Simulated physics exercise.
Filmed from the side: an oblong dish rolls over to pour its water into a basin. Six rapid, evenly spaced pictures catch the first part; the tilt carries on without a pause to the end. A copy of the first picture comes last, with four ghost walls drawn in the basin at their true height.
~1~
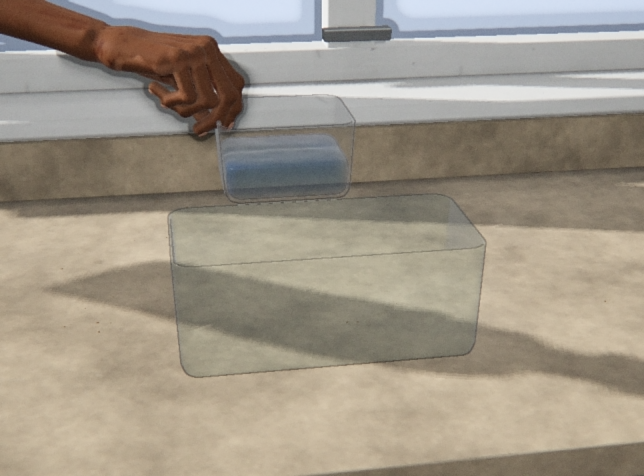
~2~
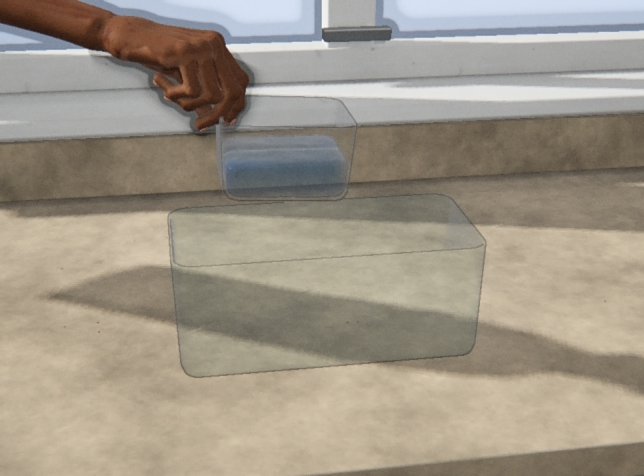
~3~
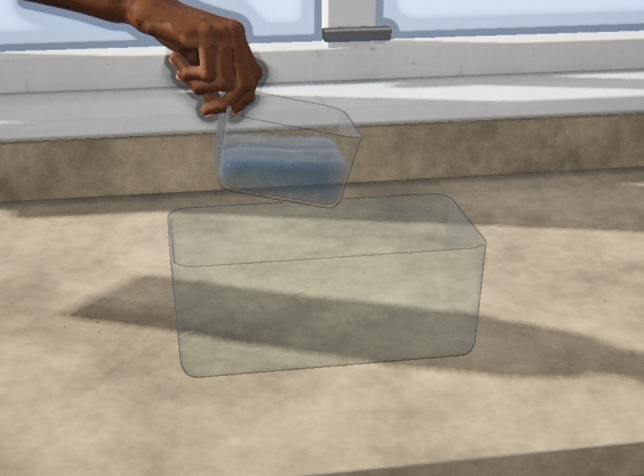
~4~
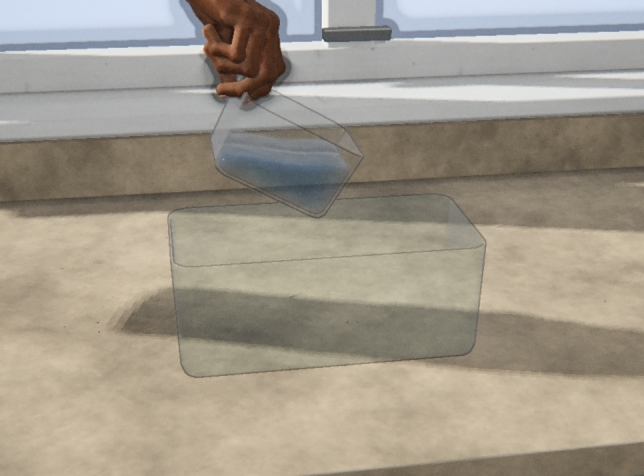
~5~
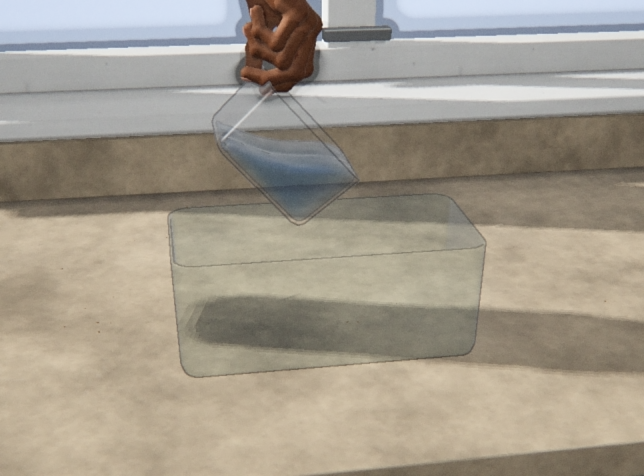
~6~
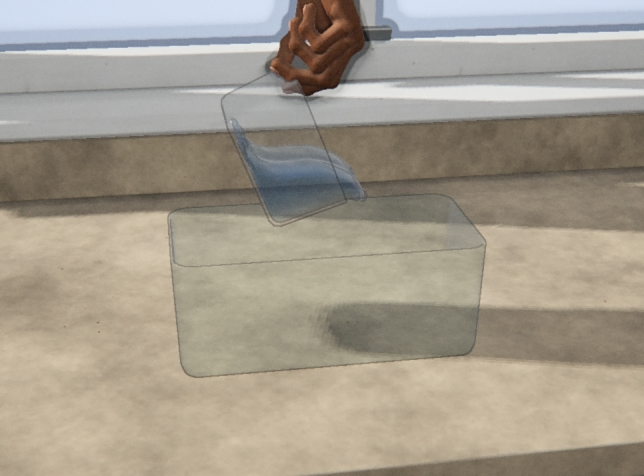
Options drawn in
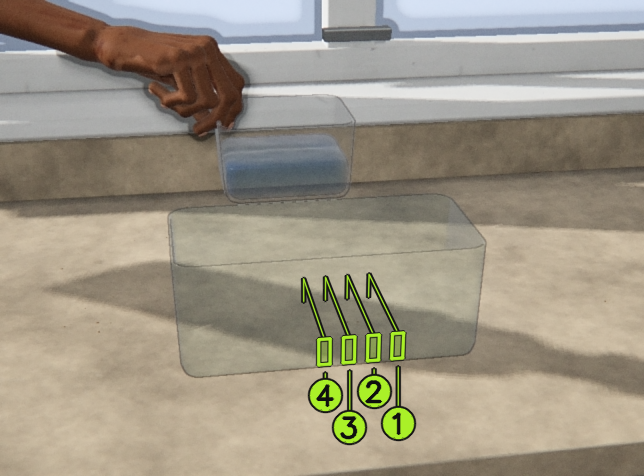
At the start, a hand holds a small clear dish of blue water upright above a larger, empty clear basin. The hand moves to the right as the dish tips steadily rightward and the water gathers toward its lowered side. Finally, with the dish steeply tilted, water slips over its lip.
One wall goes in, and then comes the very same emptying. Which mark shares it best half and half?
Go for 2.
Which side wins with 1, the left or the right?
More ends on the left.
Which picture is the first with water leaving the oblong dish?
Picture 6.
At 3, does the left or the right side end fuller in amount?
More ends on the right.
In lime, 1 at (398, 367); 2 at (374, 369); 3 at (349, 371); 4 at (325, 373).
With 1, about 76 % ends left of the wall and 22 % right of it.
With 2, about 51 % ends left of the wall and 47 % right of it.
With 3, about 21 % ends left of the wall and 78 % right of it.
With 4, about 10 % ends left of the wall and 88 % right of it; 3 % is lost outside.
